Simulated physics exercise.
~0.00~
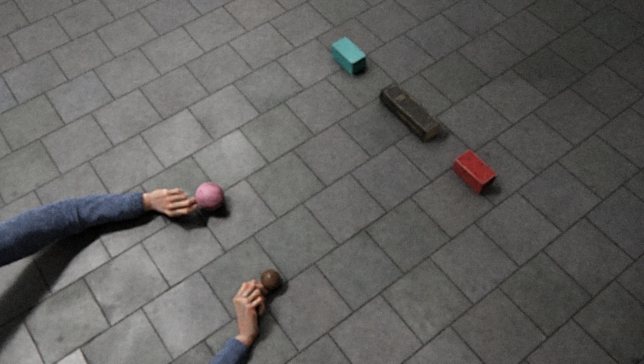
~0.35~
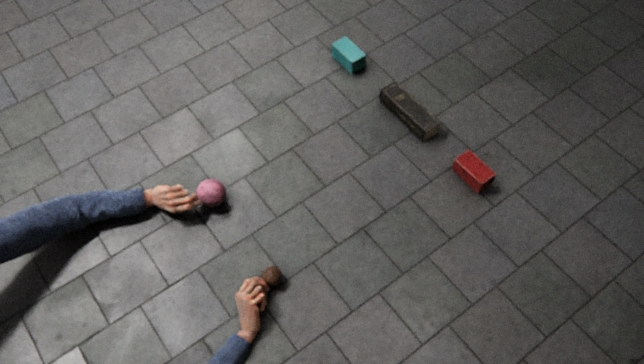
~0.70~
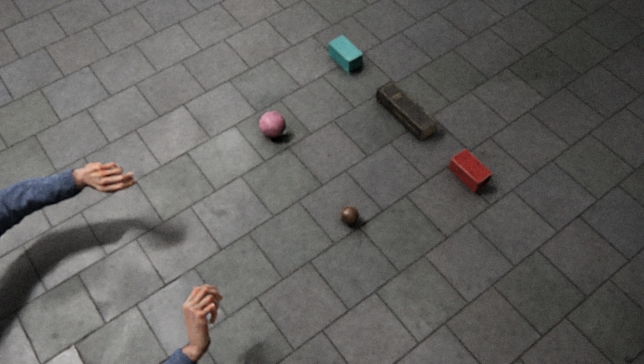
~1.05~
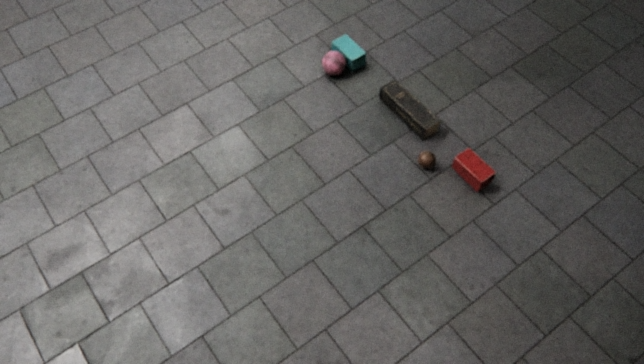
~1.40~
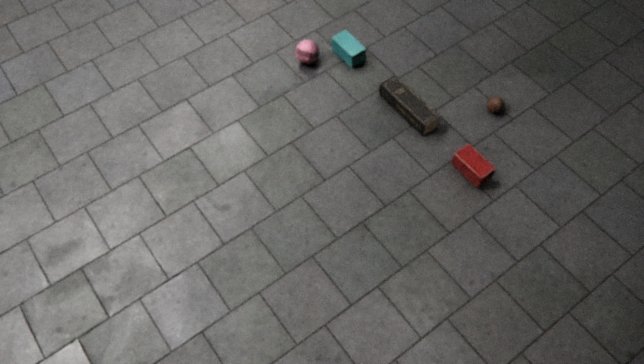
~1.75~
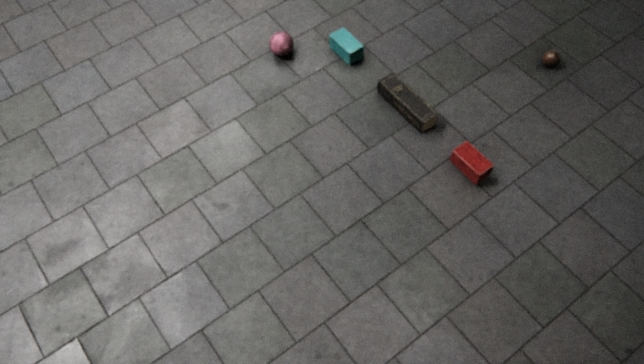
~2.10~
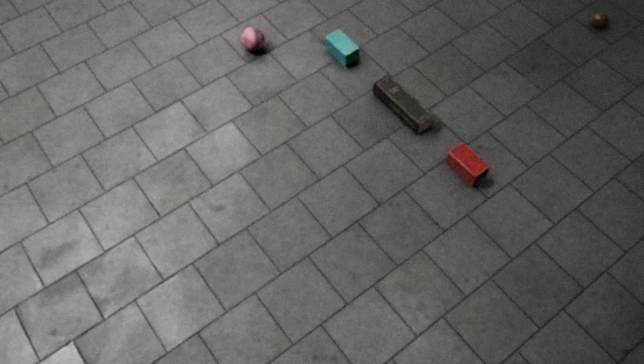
On grey paving, two hands rolling a pink ball and small brown ball, one rebounding off a turquoise block, the other passing between blocks.
